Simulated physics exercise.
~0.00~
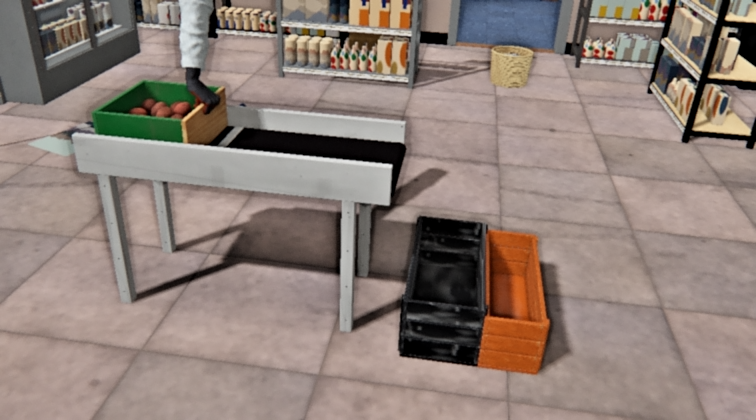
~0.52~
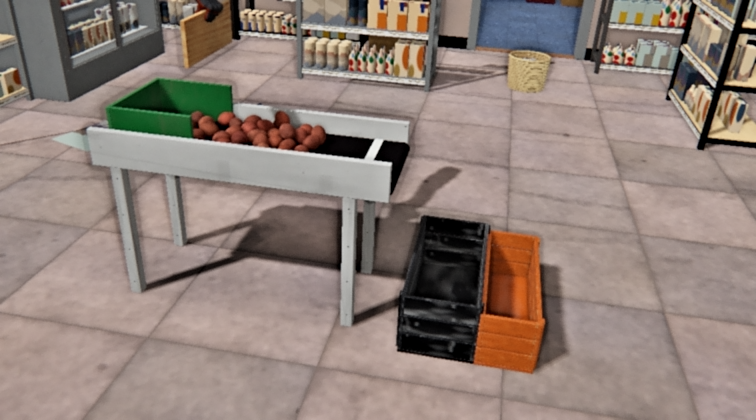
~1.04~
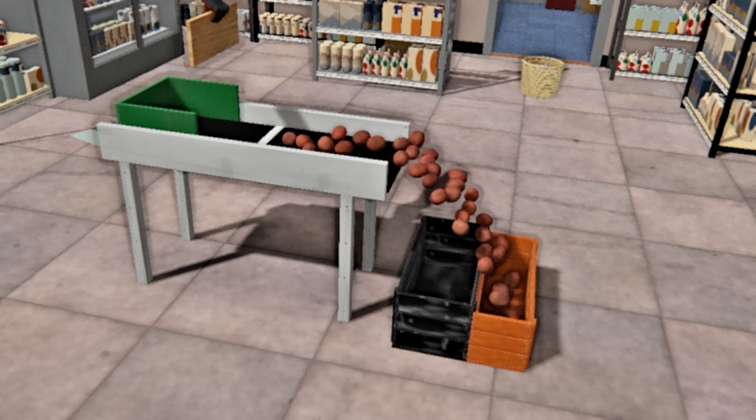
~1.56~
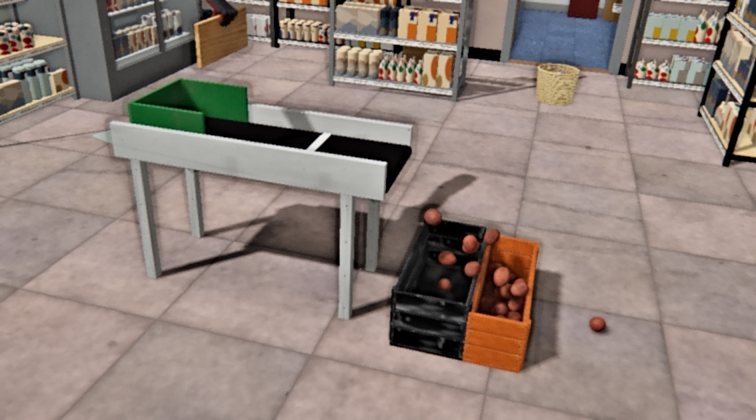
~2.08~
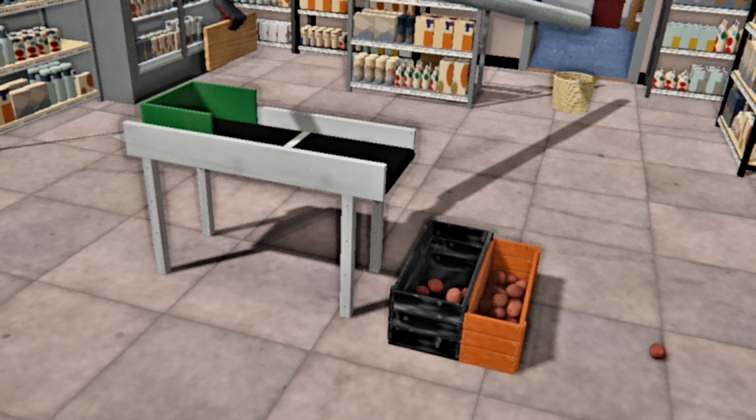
A gloved hand lifted the end board from a green pen, and a belt carried the red potatoes right and tipped them off its end. Most landed in the orange bin, several in the black box, and one rolled away across the floor.
